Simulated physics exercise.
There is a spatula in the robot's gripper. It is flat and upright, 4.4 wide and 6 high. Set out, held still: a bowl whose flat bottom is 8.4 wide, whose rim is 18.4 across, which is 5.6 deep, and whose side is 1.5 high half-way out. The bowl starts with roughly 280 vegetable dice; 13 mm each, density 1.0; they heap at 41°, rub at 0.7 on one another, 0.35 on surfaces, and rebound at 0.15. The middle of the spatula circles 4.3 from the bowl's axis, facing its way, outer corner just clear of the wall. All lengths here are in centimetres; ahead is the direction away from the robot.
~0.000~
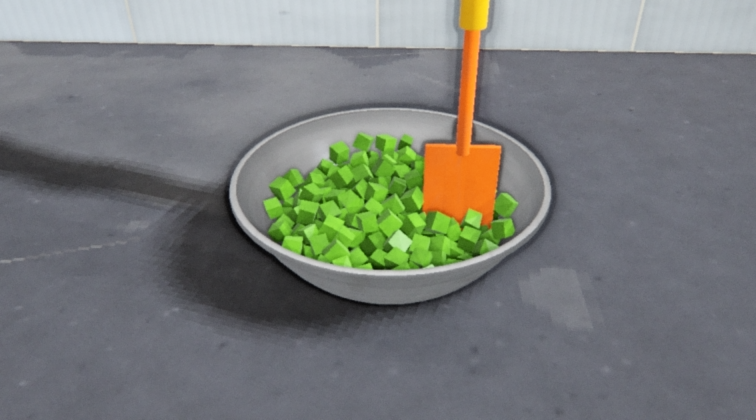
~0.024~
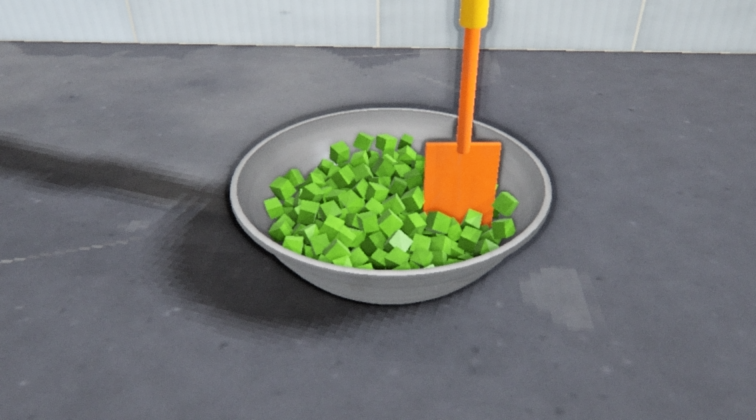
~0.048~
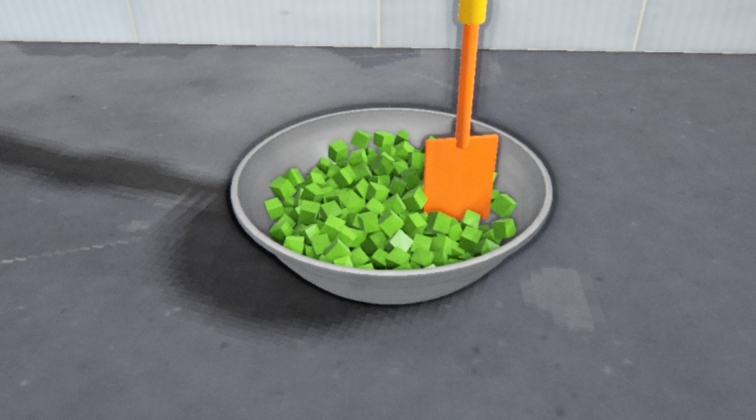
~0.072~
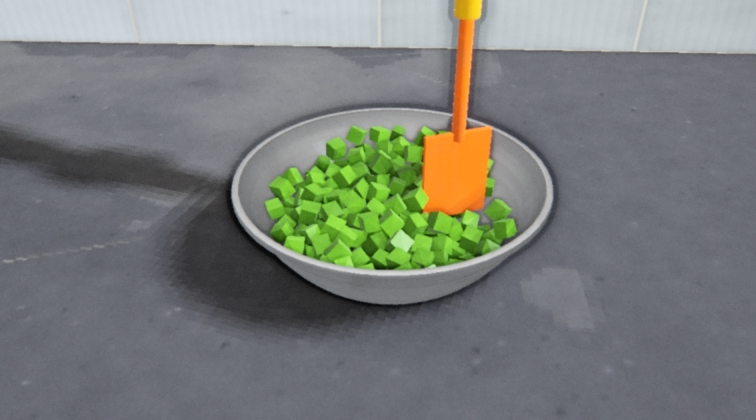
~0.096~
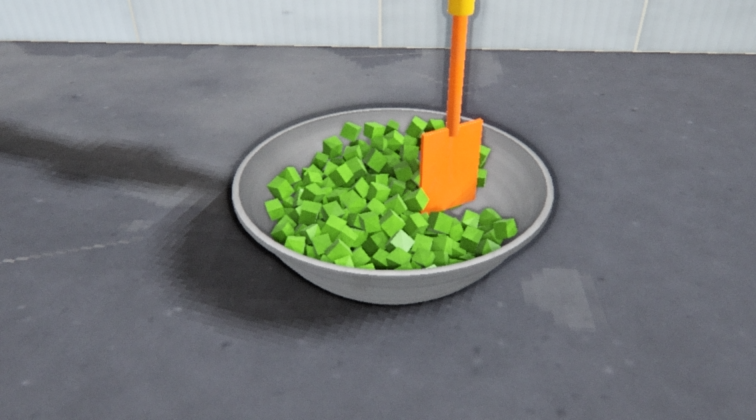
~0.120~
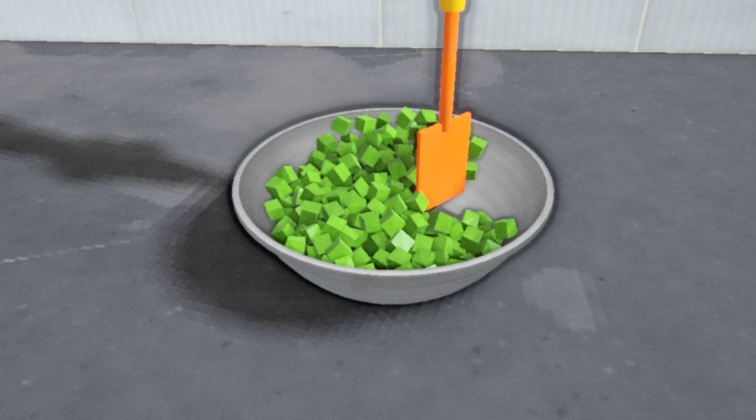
We see an orange spatula with a yellow handle standing in a grey bowl of green cubes on a dark surface; barely moving at first, it sweeps toward the back and slightly left, turning and pushing cubes along.
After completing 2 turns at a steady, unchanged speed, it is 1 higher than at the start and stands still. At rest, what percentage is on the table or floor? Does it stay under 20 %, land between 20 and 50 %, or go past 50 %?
It lands between 20 and 50 %.
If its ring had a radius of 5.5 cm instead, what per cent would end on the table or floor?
Then about 30 per cent.
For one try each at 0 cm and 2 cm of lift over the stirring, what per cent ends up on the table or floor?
Estimates: 40 % and 35 %.
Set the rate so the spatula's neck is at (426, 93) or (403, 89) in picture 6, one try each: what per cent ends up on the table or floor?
Close to 50 and 60 in a hundred.
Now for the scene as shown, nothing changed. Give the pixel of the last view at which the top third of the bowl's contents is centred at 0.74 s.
About (491, 185).
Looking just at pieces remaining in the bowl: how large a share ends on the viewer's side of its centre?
I'd say around 35 per cent.
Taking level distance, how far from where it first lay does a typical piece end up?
8 centimetres.
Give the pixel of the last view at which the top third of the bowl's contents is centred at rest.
I'd say close to (464, 175).
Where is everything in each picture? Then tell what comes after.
In the first picture, spatula neck at (465, 123), 0° round; upper third of the load around (381, 200), from x 275 to 505, top at y 140; 275 in the bowl.
In the second picture, spatula neck at (465, 120), 3° round; upper third of the load around (381, 199), from x 275 to 505, top at y 140.
In the third picture, spatula neck at (464, 115), 12° round; upper third of the load around (383, 191), from x 275 to 505, top at y 140.
In the fourth picture, spatula neck at (460, 110), 22° round; upper third of the load around (382, 183), from x 275 to 505, top at y 135.
In the fifth picture, spatula neck at (454, 105), 33° round; upper third of the load around (390, 176), from x 275 to 505, top at y 130.
In the sixth picture, spatula neck at (446, 100), 43° round; upper third of the load around (383, 171), from x 275 to 505, top at y 120; 275 in the bowl.
After 0.74 s, 310° round, highest piece 8 above the table; 217 in the bowl, 54 on the table or floor, 4 in flight or on the tool.
After 1.36 s, 218° round, highest piece 8 above the table; 172 in the bowl, 98 on the table or floor, 5 in flight or on the tool.
After 1.87 s, 0° round, highest piece 6 above the table; 162 in the bowl, 113 on the table or floor.
After 2.57 s, 0° round, highest piece 6 above the table; 162 in the bowl, 113 on the table or floor.
At rest, 162 in the bowl, 113 on the table or floor. That is 41 % on the table or floor.
